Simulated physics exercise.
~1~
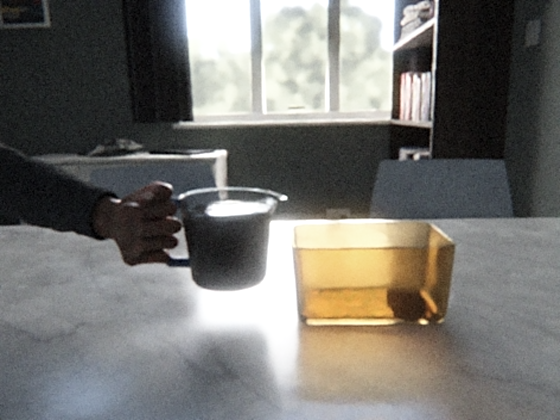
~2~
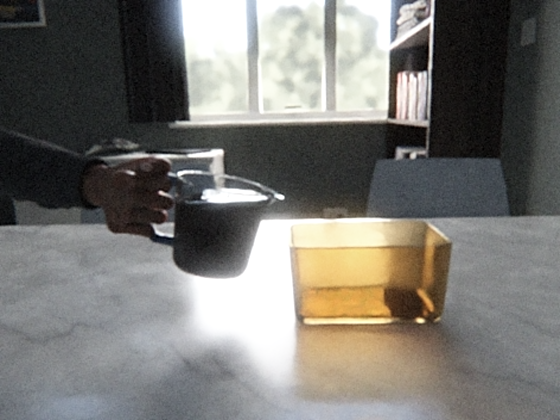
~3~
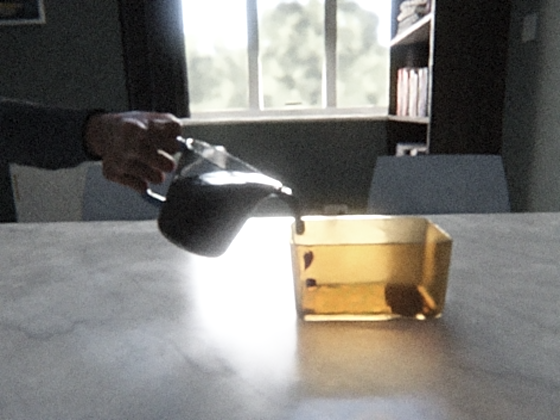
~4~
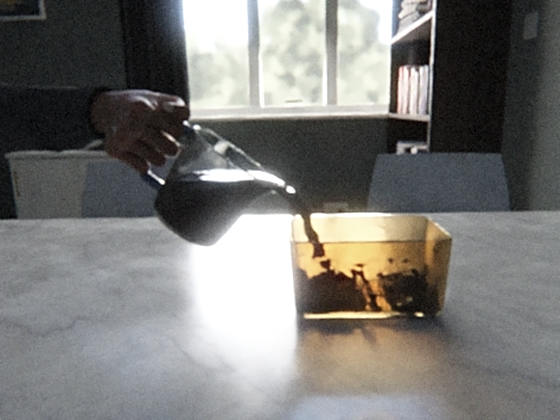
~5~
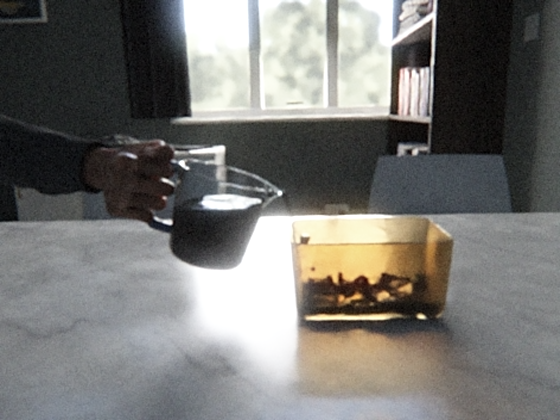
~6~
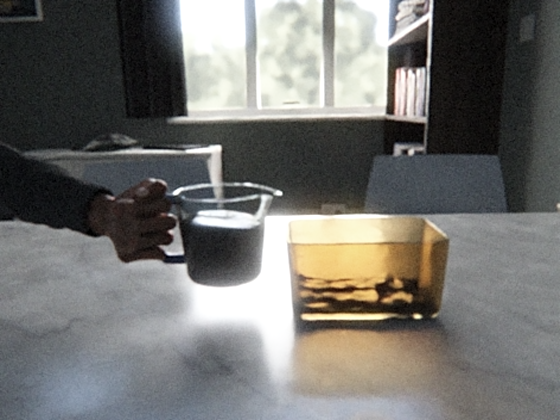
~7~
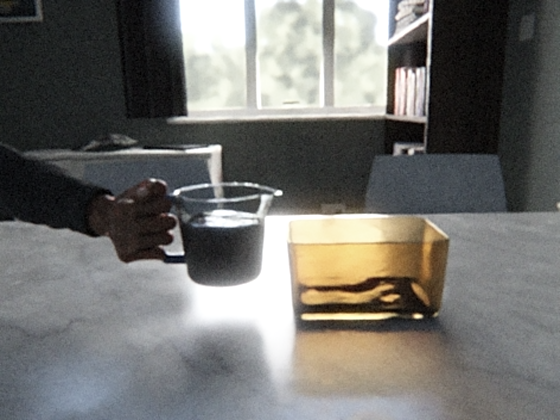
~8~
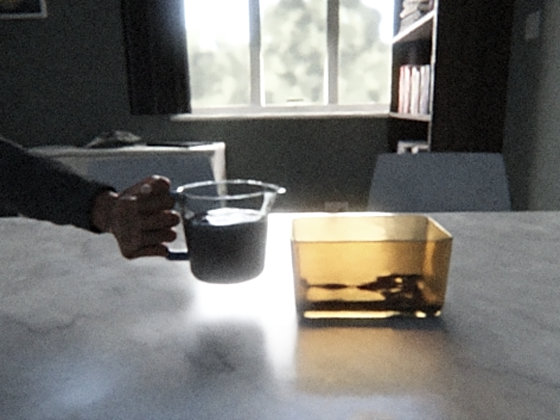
A hand lifted a glass jug of dark liquid and tipped it to the right, pouring some into an amber oblong tub on the table, then leveled and lowered the jug, still well filled, while dark swirls settled low in the tub.
